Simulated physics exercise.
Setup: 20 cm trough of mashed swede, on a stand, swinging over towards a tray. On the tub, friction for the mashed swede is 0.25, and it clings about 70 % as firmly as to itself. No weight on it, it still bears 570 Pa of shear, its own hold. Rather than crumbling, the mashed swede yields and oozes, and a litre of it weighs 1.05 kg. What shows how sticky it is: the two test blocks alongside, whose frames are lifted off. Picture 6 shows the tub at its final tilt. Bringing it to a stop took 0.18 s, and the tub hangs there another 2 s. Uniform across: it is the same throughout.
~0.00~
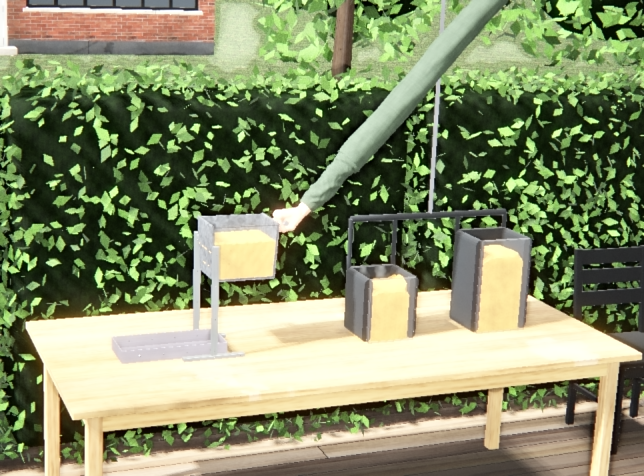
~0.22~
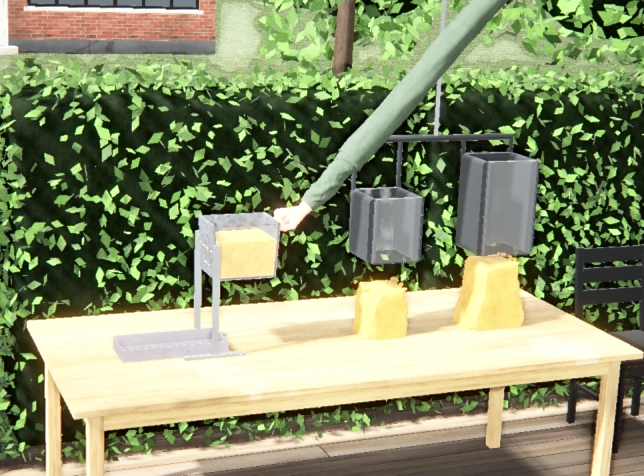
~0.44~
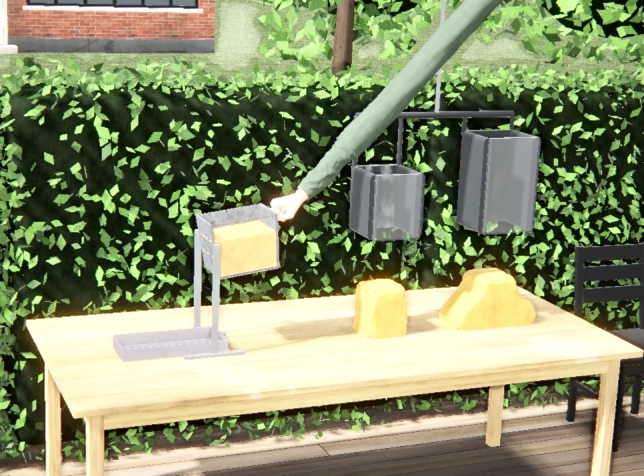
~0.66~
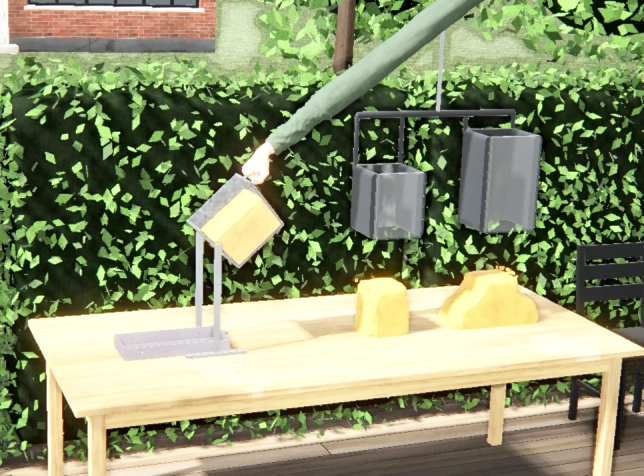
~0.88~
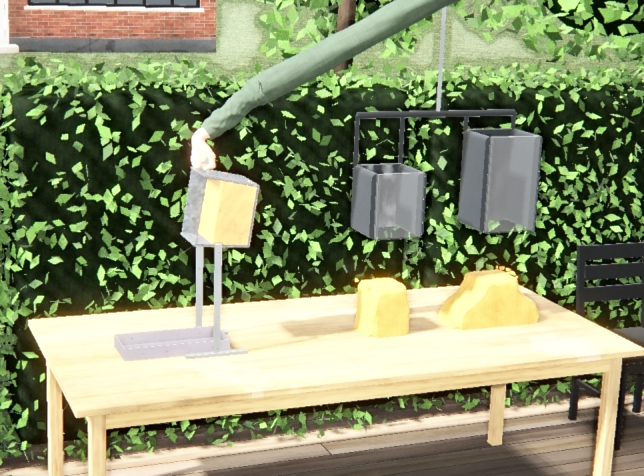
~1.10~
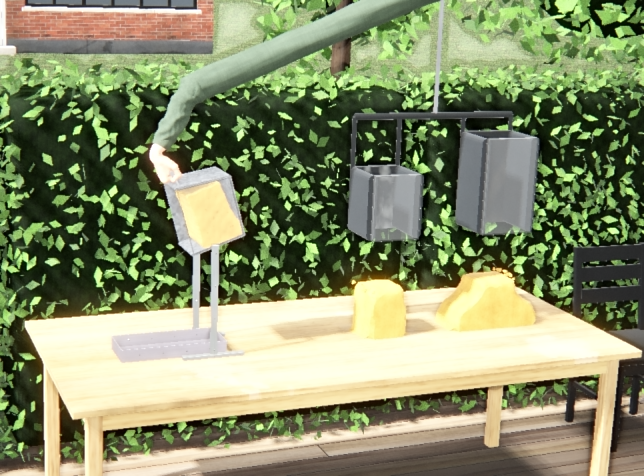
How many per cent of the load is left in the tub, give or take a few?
I would say close to 0 percent.
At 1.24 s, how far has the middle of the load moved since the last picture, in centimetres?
Around 7 centimetres.
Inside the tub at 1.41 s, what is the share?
I'd say close to 40 %.
By 1.24 s, the tub is at 105 degrees and holds 86 %.
By 1.41 s, the tub is at 105 degrees and holds 39 %.
By 1.58 s, the tub is at 105 degrees and holds 15 %.
By 1.75 s, the tub is at 105 degrees and holds 0 %.
By 3.10 s, at the end, the tub is at 105 degrees and holds 0 %.
